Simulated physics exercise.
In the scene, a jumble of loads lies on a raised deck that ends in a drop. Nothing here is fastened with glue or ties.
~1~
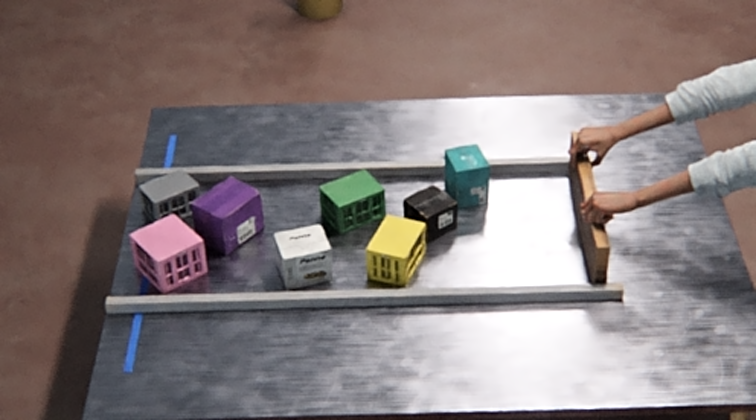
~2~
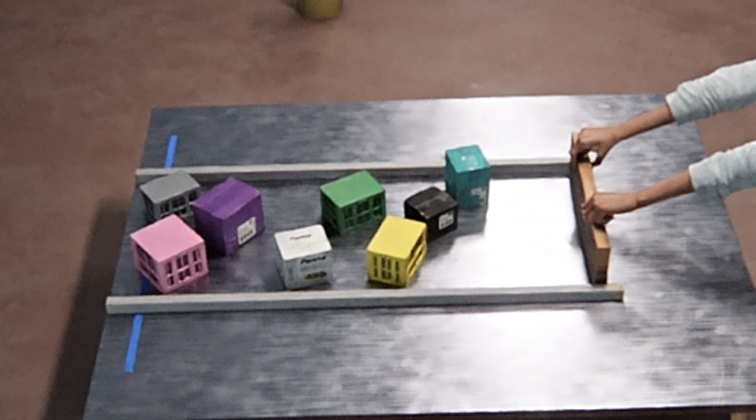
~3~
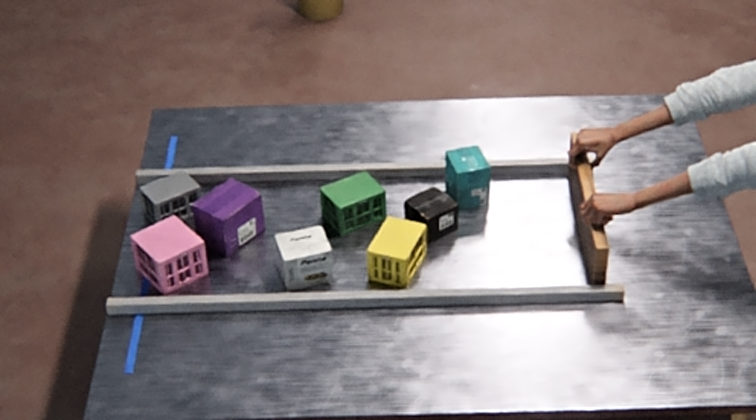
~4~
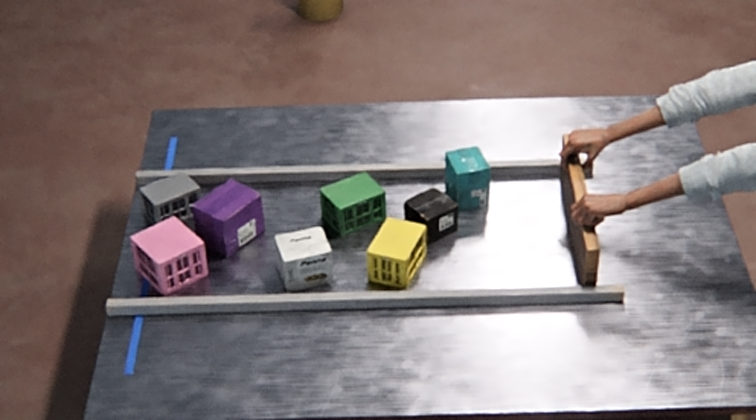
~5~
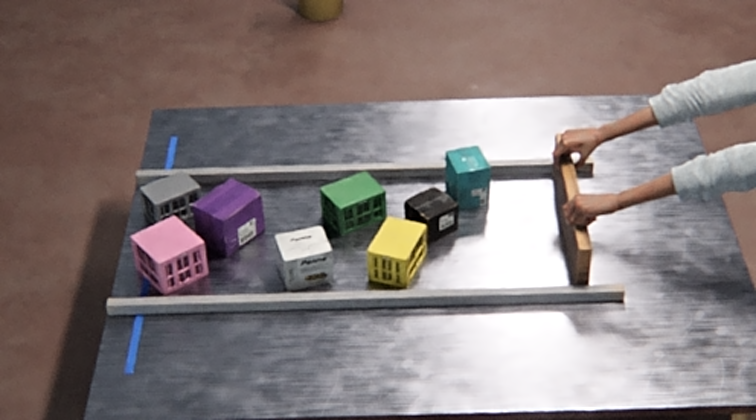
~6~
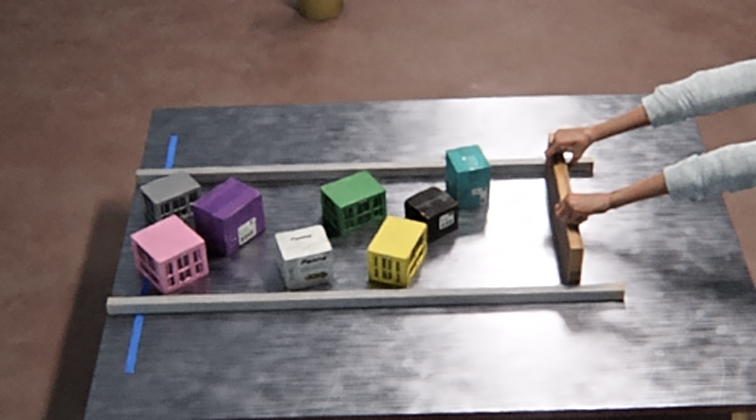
A wooden plank held by two hands stays nearly still between two pale rails on a table, then slides a short way left, while the eight coloured crates and boxes to its left remain in place without being touched.
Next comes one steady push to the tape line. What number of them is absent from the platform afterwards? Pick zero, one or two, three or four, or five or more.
Five or more of them.
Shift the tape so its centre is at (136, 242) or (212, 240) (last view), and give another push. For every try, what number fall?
You'd get 8 the first time and 2 the second.
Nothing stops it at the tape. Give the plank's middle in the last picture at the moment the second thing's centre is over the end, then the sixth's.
First at (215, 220), next at (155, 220).
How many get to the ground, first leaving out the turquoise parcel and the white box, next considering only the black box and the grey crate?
You'd count 3 the first time and 3 the second time.
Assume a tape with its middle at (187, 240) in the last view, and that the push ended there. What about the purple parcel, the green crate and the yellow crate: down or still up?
The purple parcel drops off, the green crate does not fall, the yellow crate survives.
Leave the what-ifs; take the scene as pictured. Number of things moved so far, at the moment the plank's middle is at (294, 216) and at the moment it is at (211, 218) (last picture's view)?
Counts: 7, 8.
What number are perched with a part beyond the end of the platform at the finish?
The total here is 3.
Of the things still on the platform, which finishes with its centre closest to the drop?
It's the black box that ends nearest.
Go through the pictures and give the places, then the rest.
Grey crate (171, 198); pink crate (169, 254); purple parcel (228, 215); plank (588, 207); tape (153, 240), in the first picture.
Pink crate (169, 254); white box (304, 258), in the second picture.
Purple parcel (229, 217); turquoise parcel (468, 178), in the third picture.
Grey crate (171, 201); green crate (353, 204), in the fourth picture.
Pink crate (169, 255); yellow crate (397, 252), in the fifth picture.
Grey crate (172, 199); pink crate (170, 254); purple parcel (229, 216); plank (563, 208); tape (154, 241), in the sixth picture.
Early on, none off yet; grey crate at rest near (172, 199); pink crate at rest near (170, 254); purple parcel at rest near (229, 216).
A while later, none off yet; grey crate at rest near (172, 199); pink crate at rest near (170, 254); purple parcel travelled a little near (221, 218).
Further along, none off yet; grey crate travelled a little near (153, 194); pink crate leaning a little near (94, 266); purple parcel travelled well along near (136, 228).
Finally, the number that fall off is five or more; lost, green crate, white box, purple parcel, pink crate and grey crate.
